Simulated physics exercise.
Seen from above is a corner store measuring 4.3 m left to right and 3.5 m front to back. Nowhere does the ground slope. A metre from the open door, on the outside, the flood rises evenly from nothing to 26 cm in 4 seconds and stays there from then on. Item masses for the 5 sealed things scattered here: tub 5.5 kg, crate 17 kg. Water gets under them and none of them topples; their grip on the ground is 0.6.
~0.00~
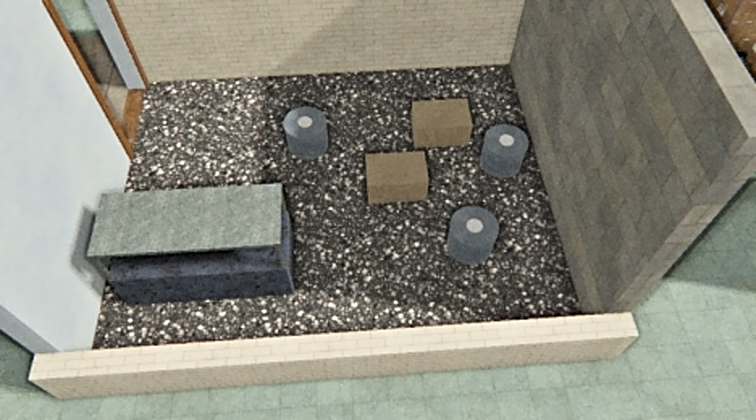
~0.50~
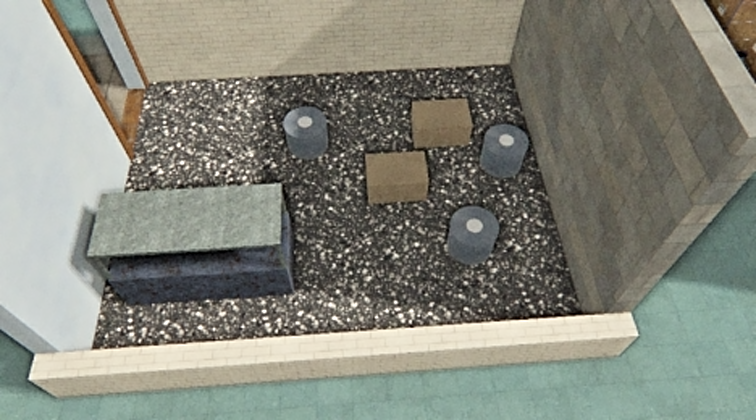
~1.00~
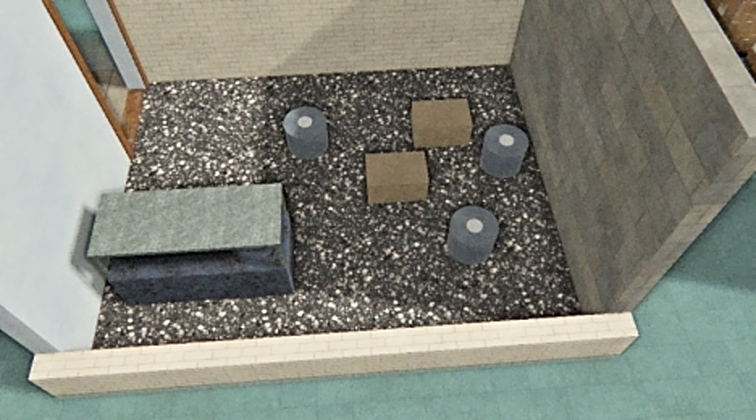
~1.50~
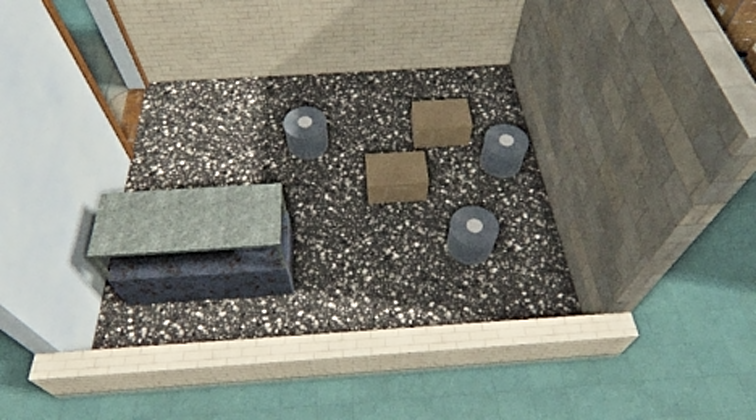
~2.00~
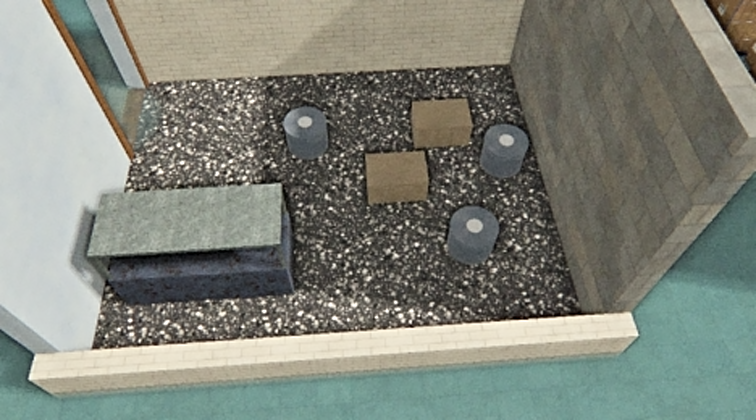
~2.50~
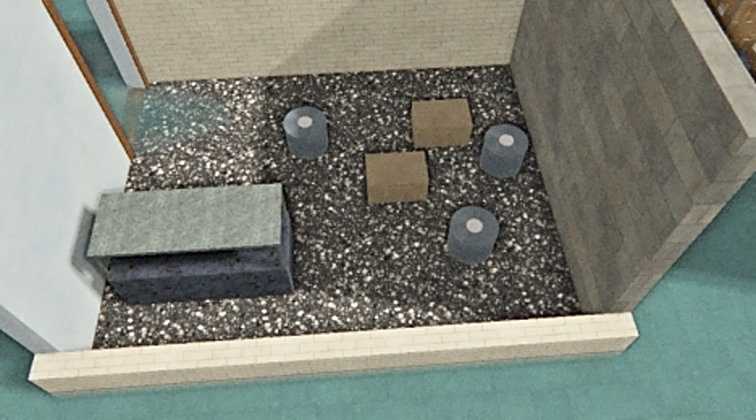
In a corner store, water enters by the open door and spreads over speckled ground.
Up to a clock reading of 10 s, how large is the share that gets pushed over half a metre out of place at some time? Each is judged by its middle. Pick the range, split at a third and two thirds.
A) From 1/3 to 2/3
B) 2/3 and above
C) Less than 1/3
(B) 2/3 and above.
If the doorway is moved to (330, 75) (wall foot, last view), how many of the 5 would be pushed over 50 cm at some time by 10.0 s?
You'd get 4 in that case.
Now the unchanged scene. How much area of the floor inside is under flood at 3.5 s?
At that time the wet patch spans about 3.5 m2.
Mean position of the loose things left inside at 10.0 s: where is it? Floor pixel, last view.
Mean position approx. (431, 282).
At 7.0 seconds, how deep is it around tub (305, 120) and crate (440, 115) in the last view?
Roughly 7 and 11 cm.
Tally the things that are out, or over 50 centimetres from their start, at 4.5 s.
Count then: 0.
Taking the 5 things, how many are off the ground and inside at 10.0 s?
At that time, 5.
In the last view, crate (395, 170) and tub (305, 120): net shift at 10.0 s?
Net displacement, in order: 120 cm; 150 cm.
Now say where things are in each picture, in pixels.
A tub at (475, 226) rests on the ground; a tub at (506, 141), on the bottom; water covers 0.0 m2; 0 of 5 have shifted, in the first picture.
A tub at (475, 226), on the bottom; a tub at (506, 141) rests on the ground; 0.0 m2 under water; 0 of 5 have shifted, in the second picture.
A tub at (475, 226) rests on the ground; a tub at (506, 141) rests on the ground; 0.0 m2 under water; 0 of 5 have shifted, in the third picture.
A tub at (475, 226) rests on the ground; a tub at (506, 141), on the bottom; water covers 0.0 m2; 0 of 5 have shifted, in the fourth picture.
A tub at (475, 226), on the bottom; a tub at (506, 141), on the bottom; water covers 0.1 m2; 0 of 5 have shifted, in the fifth picture.
A tub at (475, 226) rests on the ground; a tub at (506, 141), on the bottom; water covers 0.7 m2; 0 of 5 have shifted, in the sixth picture.
After 3.5 s 0 of 5 are over 50 cm from their spots; 0 afloat.
After 4.5 s 0 of 5 are over 50 cm from their spots; 0 afloat.
After 7.0 s 4 of 5 are over 50 cm from their spots; 3 afloat.
After 10.0 s 5 of 5 are over 50 cm from their spots, and 5 have been at some point; 5 afloat.
